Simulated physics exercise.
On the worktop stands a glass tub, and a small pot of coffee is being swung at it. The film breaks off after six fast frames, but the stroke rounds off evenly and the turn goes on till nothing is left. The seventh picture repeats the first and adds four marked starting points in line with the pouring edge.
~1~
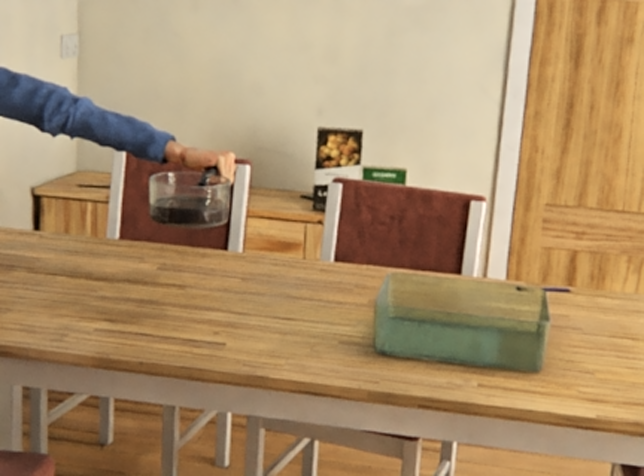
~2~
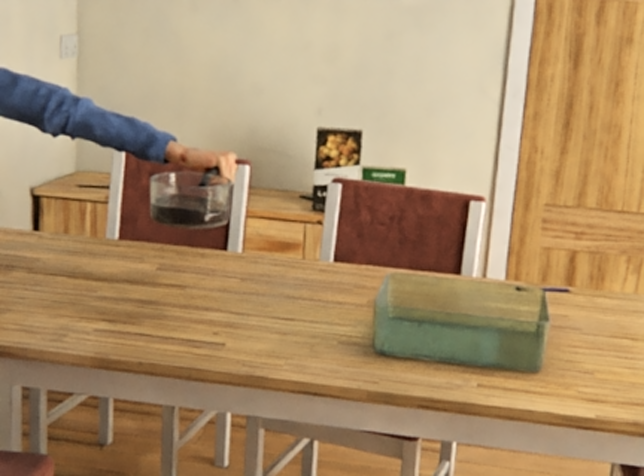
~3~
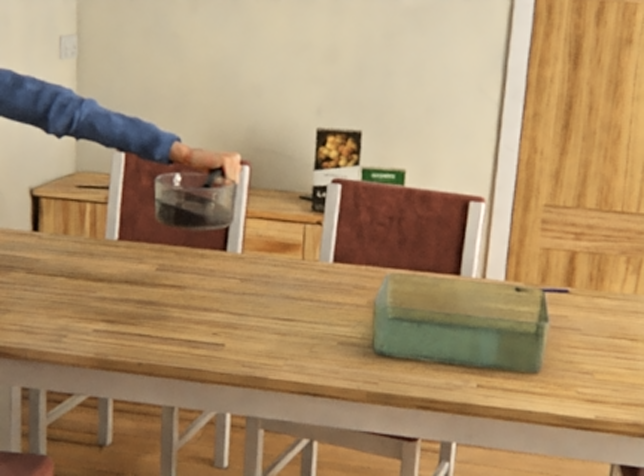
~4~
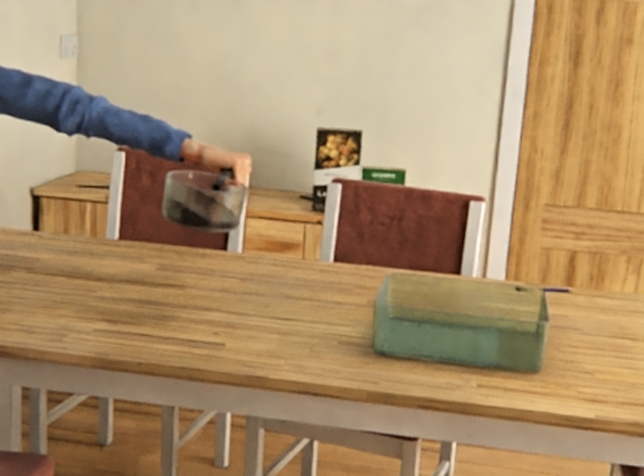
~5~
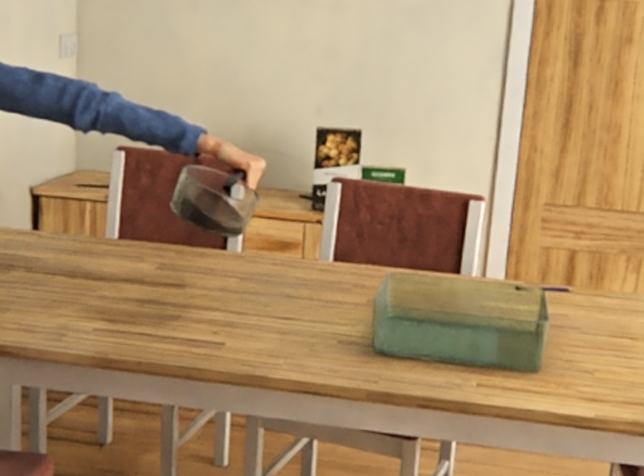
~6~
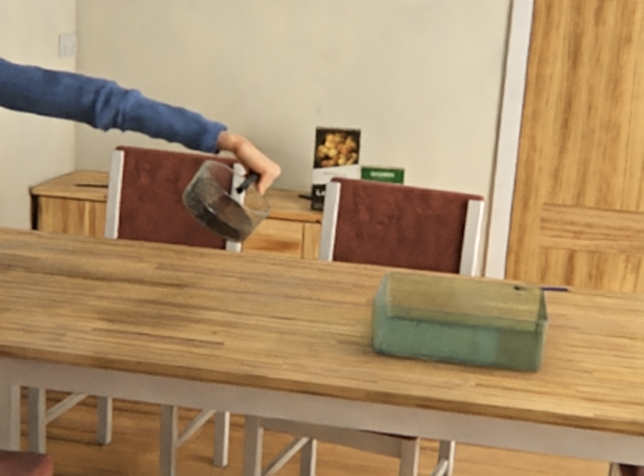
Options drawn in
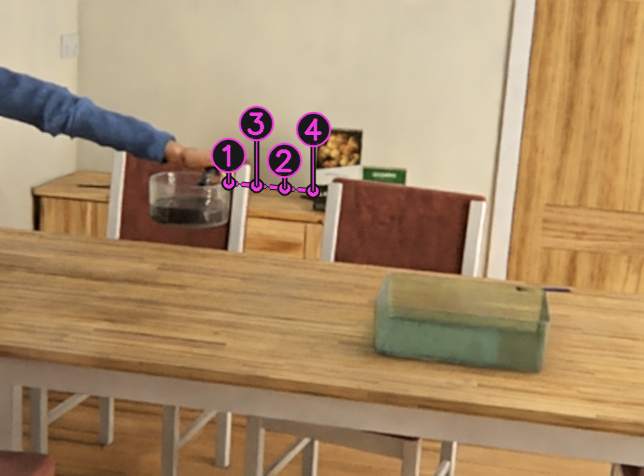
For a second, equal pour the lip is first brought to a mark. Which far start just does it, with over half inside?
Choose 3.
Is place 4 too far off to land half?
No, that is safe.
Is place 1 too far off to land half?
Yes, it does.
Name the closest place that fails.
That would be 1.
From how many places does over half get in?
Three of them.
On the marked copy, 1 at (228, 183); 2 at (284, 188); 3 at (256, 185); 4 at (313, 191).
With 1, about 12 % lands in the tub, 83 % falls short and 5 % goes beside or beyond.
With 2, about 77 % lands in the tub, 3 % falls short and 20 % goes beside or beyond.
With 3, about 79 % lands in the tub, 9 % falls short and 13 % goes beside or beyond.
With 4, about 69 % lands in the tub, 2 % falls short and 28 % goes beside or beyond.
